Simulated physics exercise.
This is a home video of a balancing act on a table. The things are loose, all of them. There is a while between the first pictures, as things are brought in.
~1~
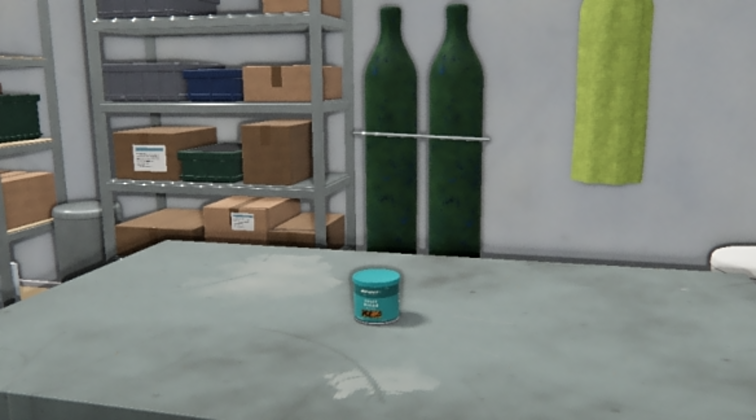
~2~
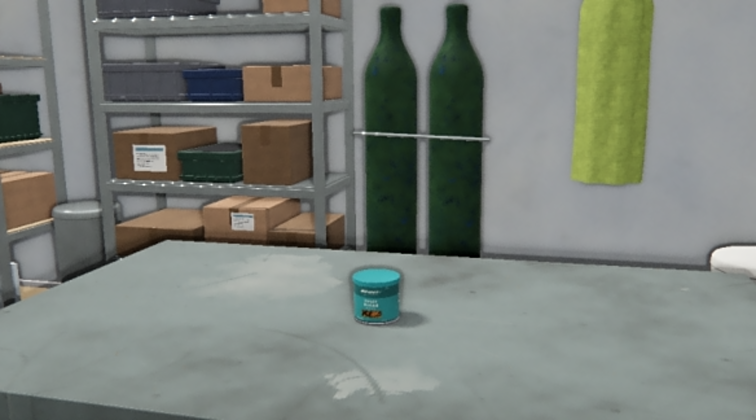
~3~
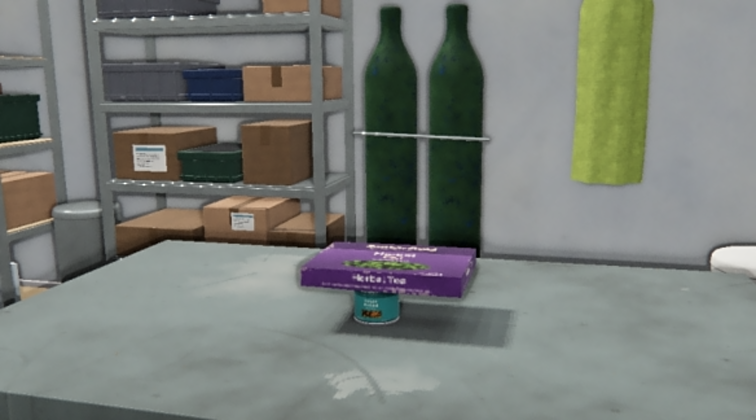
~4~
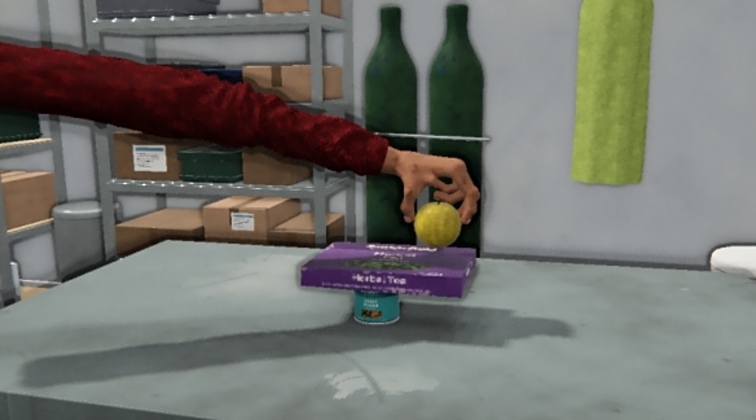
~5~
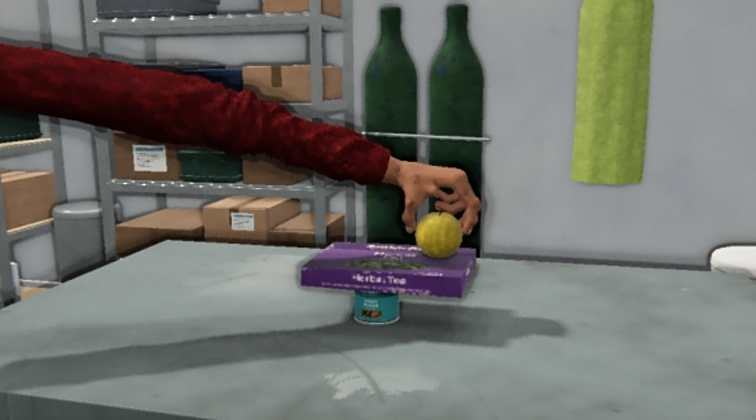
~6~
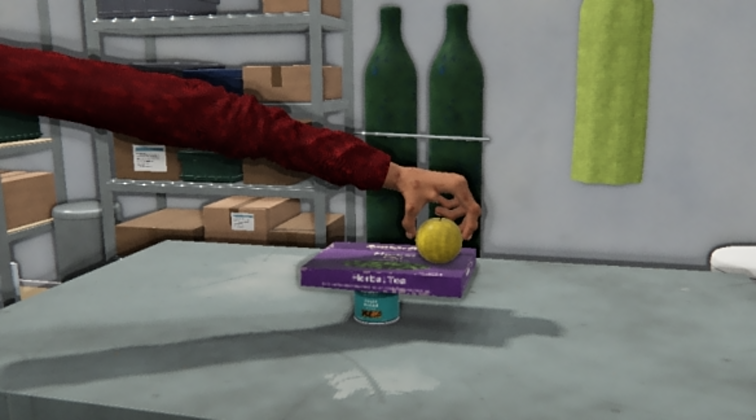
Hand in a red sleeve lowering a yellow apple onto the right side of a purple tea box atop a turquoise tin.
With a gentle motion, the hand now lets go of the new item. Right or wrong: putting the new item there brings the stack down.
Right, the stack comes down.
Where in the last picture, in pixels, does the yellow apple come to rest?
The object finishes somewhere near (567, 317).
Then, 0.40 s after the last picture, yellow apple now fallen; purple packet tipped 37° from how it was.
Then, 0.60 s after the last picture, purple packet tipped 28° from how it was.
Then, 0.70 s after the last picture, purple packet tipped 23° from how it was.
Then, 1.00 s after the last picture, purple packet now fallen.
At rest, fallen, purple packet and yellow apple; turquoise tin in place. Seen from the same camera at the end, yellow apple near (567, 317). The stack loses its balance.
